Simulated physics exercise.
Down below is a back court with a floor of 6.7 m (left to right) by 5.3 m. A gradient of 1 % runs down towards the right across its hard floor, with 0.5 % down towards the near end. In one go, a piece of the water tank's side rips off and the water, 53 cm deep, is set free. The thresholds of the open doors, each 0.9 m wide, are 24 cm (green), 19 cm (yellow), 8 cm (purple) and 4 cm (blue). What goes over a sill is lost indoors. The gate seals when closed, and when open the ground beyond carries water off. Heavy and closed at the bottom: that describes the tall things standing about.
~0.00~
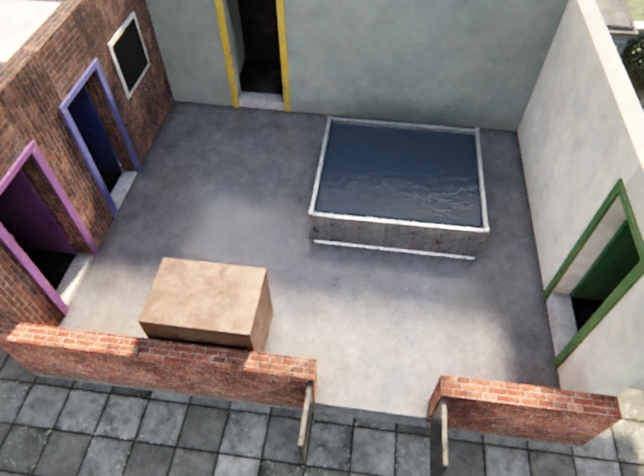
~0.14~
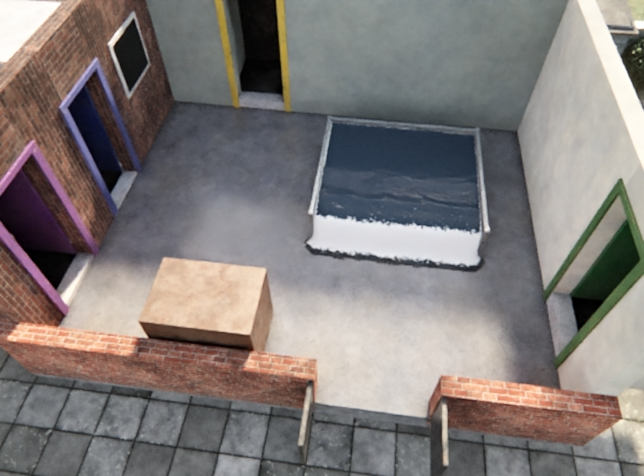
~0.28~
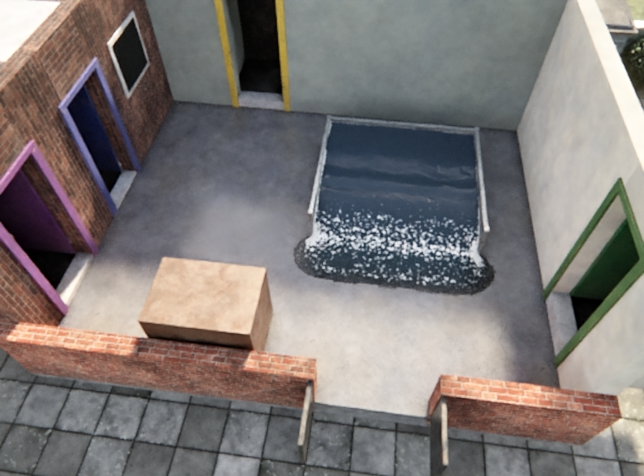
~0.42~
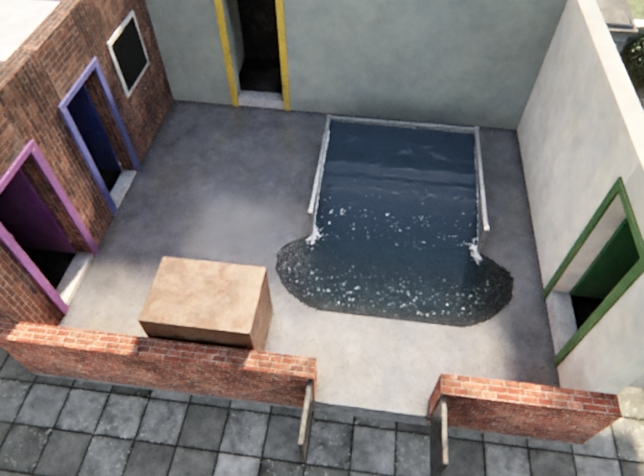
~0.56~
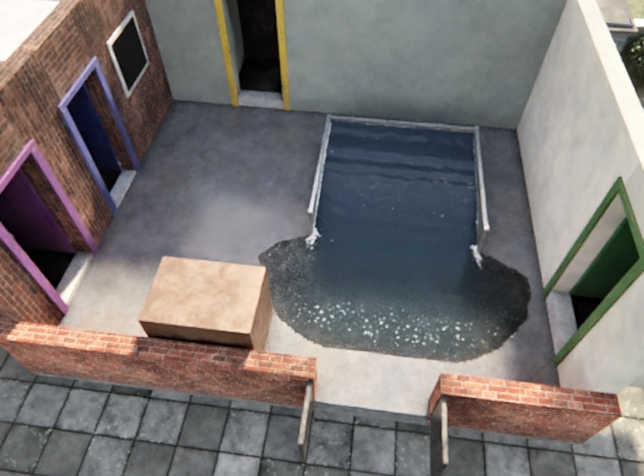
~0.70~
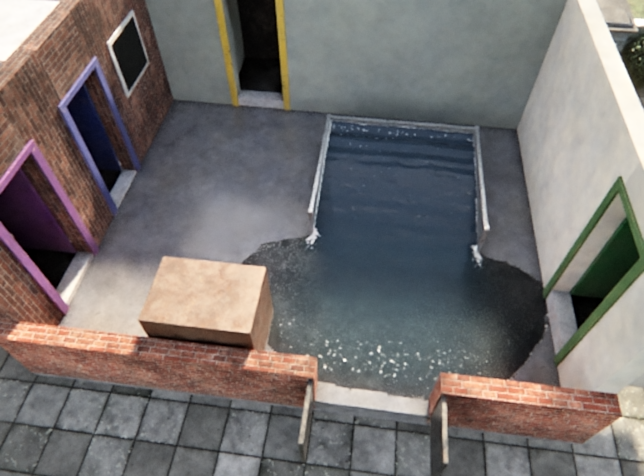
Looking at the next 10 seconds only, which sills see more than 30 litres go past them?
One by one: At the green door the total will be lower than the limit; at the yellow door the total will be lower than the limit; at the purple door the total will be lower than the limit; at the blue door the total will be lower than the limit.
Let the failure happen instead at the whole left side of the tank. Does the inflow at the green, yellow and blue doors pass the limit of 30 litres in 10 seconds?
In that case, green door: Less than that, yellow door: Less than that, blue door: More than that.
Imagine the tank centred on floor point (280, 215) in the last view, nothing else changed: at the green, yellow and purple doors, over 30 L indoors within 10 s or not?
With respect to that limit, green ends up inside it, yellow ends up inside it, purple ends up outside it.
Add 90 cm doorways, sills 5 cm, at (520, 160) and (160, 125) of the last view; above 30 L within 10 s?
In that order: Above, under.
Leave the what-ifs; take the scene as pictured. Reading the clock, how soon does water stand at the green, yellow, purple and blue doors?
So green at 0.8 s, yellow at 8.0 s, purple at 2.6 s, and blue at 3.8 s.
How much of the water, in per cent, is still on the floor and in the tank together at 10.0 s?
Around 52 percent of the water.
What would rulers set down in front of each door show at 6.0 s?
Depths: Green door 12 cm, yellow door 0 cm, purple door 4 cm, blue door 3 cm.
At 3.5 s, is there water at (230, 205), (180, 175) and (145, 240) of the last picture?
In turn: Not reached, not reached, flooded.
After 1.4 s water covers 30 % of the floor and is deepest (30 cm) near (448, 399); green door 9 cm at the sill, 0 L in, yellow door not reached, purple door not reached, blue door not reached.
After 2.2 s water covers 35 % of the floor and is deepest (38 cm) near (553, 412); green door 15 cm at the sill, 0 L in, yellow door not reached, purple door not reached, blue door not reached.
After 3.5 s water covers 45 % of the floor and is deepest (24 cm) near (364, 361); green door 17 cm at the sill, 0 L in, yellow door not reached, purple door 7 cm at the sill, 0 L in, blue door not reached.
After 6.0 s water covers 70 % of the floor and is deepest (16 cm) near (512, 152); green door 12 cm at the sill, 0 L in, yellow door not reached, purple door 4 cm at the sill, 0 L in, blue door 3 cm at the sill, 0 L in.
After 10.0 s water covers 95 % of the floor and is deepest (10 cm) near (522, 213); green door 7 cm at the sill, 0 L in, yellow door 3 cm at the sill, 0 L in, purple door 3 cm at the sill, 0 L in, blue door 2 cm at the sill, 0 L in.
